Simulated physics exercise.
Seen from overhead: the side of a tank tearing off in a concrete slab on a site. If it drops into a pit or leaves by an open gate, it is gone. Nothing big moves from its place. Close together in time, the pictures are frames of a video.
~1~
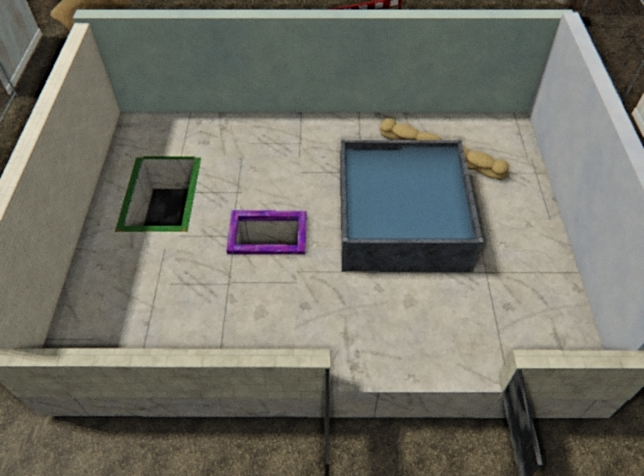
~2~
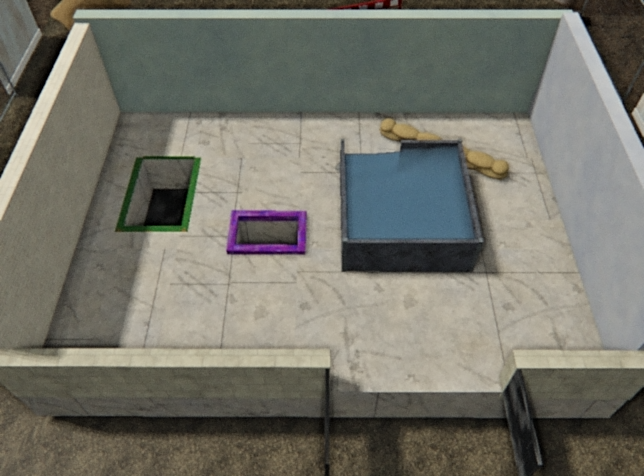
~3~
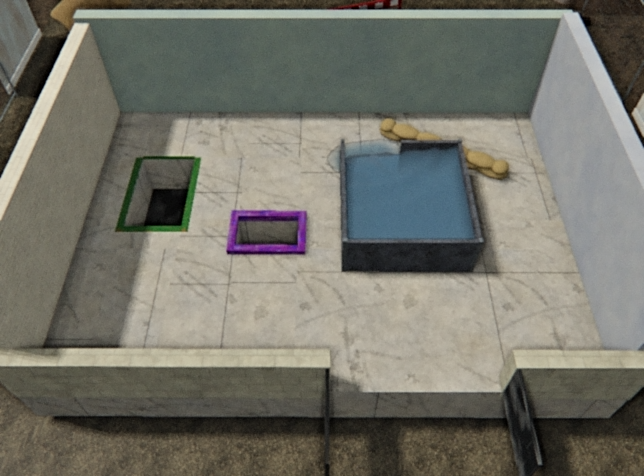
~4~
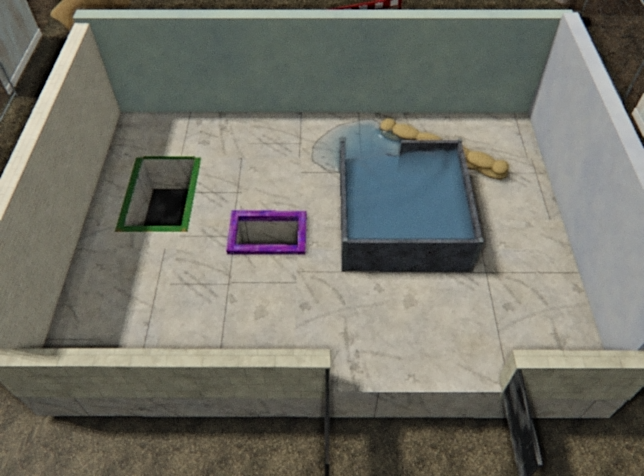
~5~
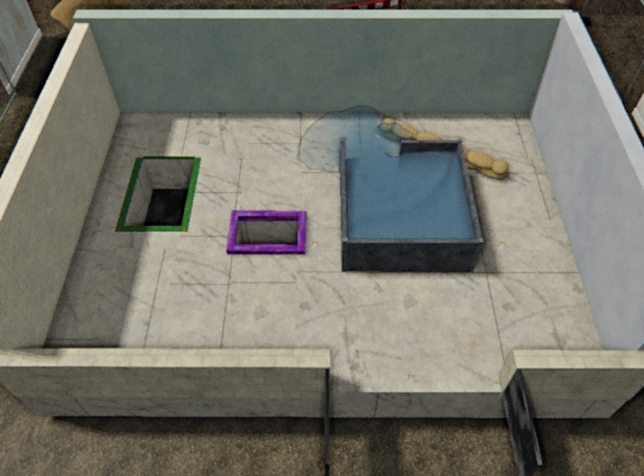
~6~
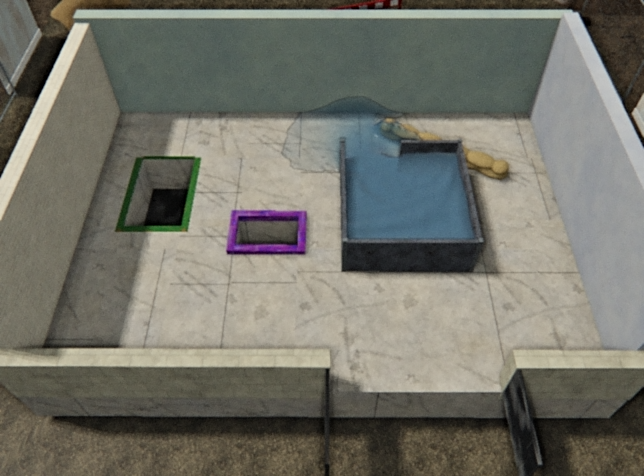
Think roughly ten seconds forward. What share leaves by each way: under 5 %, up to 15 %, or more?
Result: The gate gets a mere sliver - short of five per cent; the green pit gets a sizeable chunk - beyond fifteen per cent; the purple pit gets a mere sliver - short of five per cent.
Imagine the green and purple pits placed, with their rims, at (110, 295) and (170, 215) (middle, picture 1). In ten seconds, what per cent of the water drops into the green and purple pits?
Percentages by pit: Green at 20, purple at 0.
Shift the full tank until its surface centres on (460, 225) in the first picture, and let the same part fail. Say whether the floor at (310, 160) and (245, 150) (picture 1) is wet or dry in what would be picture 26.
In the order given, swamped and swamped.
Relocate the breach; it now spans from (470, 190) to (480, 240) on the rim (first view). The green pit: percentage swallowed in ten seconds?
For green, it comes to 8 percent.
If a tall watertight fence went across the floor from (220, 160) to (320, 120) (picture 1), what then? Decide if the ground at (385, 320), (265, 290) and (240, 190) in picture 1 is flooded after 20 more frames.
First spared, second spared, third submerged.
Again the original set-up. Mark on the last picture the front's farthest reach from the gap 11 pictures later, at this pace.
The farthest wet spot is near (121, 113).
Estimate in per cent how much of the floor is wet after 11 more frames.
That comes to about 30 per cent.
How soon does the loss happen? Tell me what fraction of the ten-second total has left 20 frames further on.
Around 15 % of the total, roughly.
A moment on, water covers 15 % of the floor; the gate 0 %, the green pit 0 %, the purple pit 0 %.
Next, water covers 30 % of the floor; the gate 0 %, the green pit 0 %, the purple pit 0 %.
Then, water covers 40 % of the floor; the gate 0 %, the green pit 5 %, the purple pit 0 %.
Later, water covers 65 % of the floor; the gate 0 %, the green pit 17 %, the purple pit 0 %.
In the end, water covers 85 % of the floor; the gate 2 %, the green pit 30 %, the purple pit 0 %.
